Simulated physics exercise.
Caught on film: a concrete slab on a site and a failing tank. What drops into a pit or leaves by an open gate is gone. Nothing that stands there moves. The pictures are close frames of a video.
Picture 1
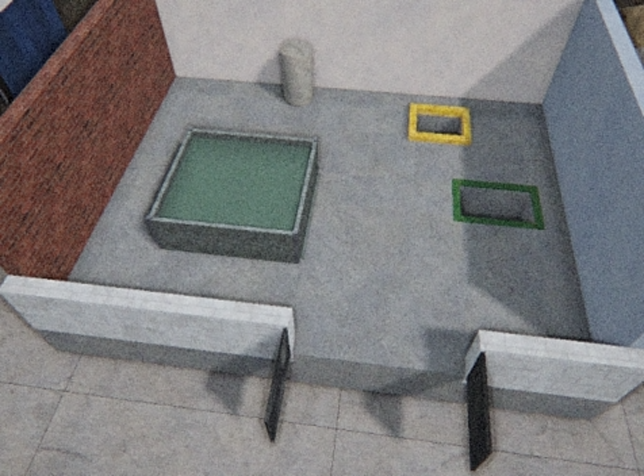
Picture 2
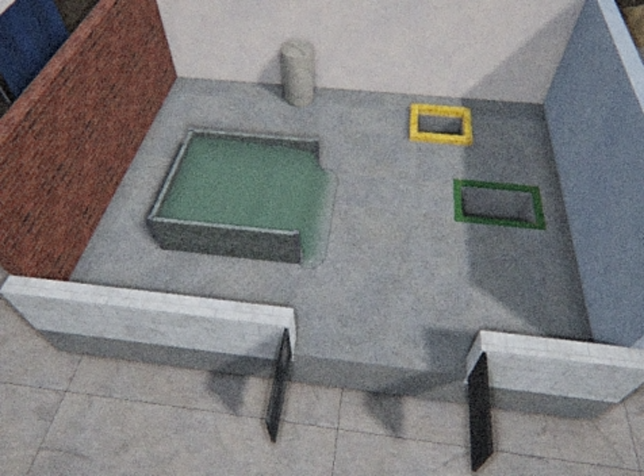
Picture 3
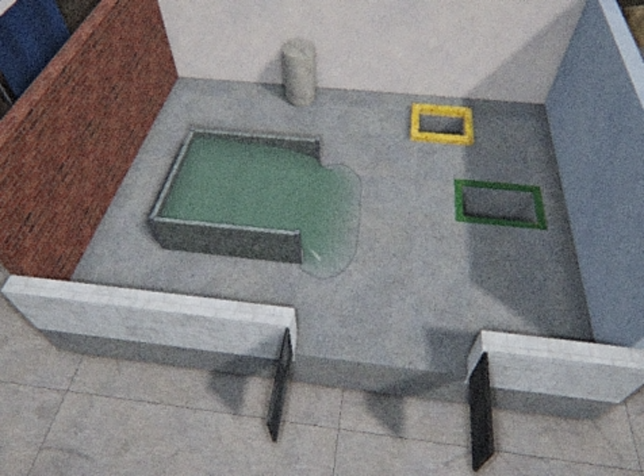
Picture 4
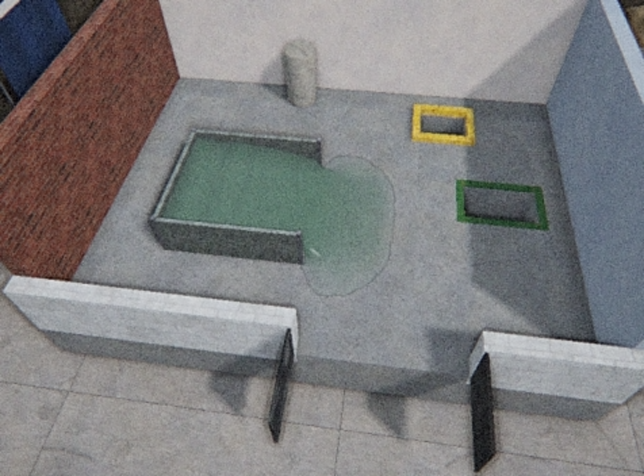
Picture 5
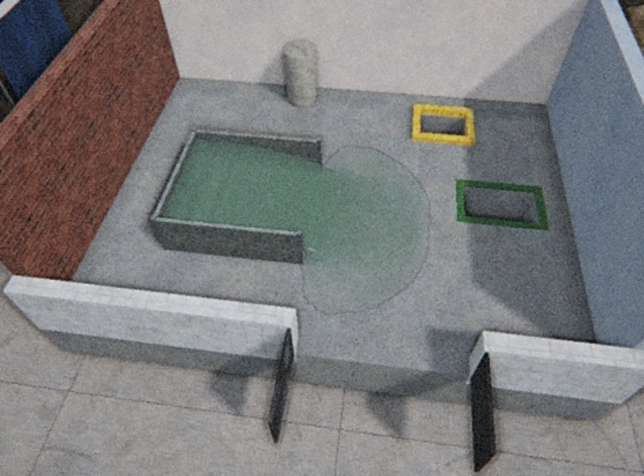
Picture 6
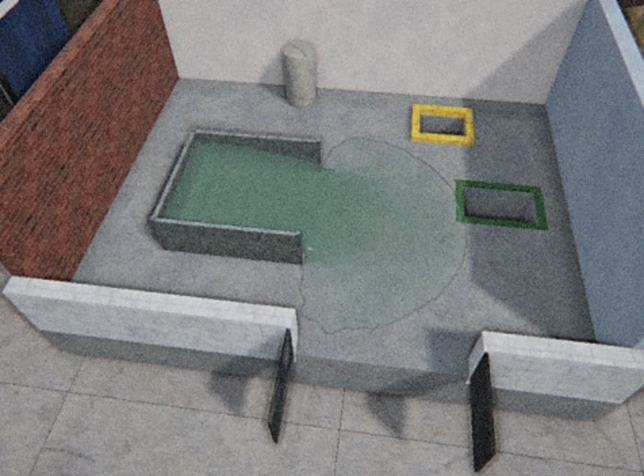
Greenish water pours from the tank's open right side and spreads across the concrete slab.
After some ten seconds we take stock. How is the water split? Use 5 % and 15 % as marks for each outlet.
One by one: The gate takes over 15 %; the green pit takes over 15 %; the yellow pit takes under 5 %.
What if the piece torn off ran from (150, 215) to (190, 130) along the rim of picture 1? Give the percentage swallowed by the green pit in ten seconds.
In per cent: Green 12.
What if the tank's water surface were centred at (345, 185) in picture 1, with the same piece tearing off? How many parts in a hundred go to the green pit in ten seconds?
In per cent: Green 55.
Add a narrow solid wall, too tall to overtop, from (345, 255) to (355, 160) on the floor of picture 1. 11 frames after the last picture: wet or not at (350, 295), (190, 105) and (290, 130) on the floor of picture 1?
One after the other: Awash, no water, covered.
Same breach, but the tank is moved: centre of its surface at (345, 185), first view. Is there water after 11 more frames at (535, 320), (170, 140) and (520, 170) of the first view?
In turn: Covered, no water, flooded.
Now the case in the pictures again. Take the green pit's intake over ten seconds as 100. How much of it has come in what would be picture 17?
Some 20 per cent.
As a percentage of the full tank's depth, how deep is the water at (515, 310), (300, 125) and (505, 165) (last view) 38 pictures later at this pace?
Roughly 12, 4 and 12 per cent, in turn.
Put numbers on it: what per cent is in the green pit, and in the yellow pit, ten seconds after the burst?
Near 44 and 0 in a hundred.
A moment on, water covers 40 % of the floor; the gate 0 %, the green pit 3 %, the yellow pit 0 %.
Next, water covers 45 % of the floor; the gate 2 %, the green pit 9 %, the yellow pit 0 %.
Then, water covers 50 % of the floor; the gate 4 %, the green pit 16 %, the yellow pit 0 %.
Later, water covers 60 % of the floor; the gate 10 %, the green pit 32 %, the yellow pit 0 %.
In the end, water covers 70 % of the floor; the gate 17 %, the green pit 43 %, the yellow pit 0 %.
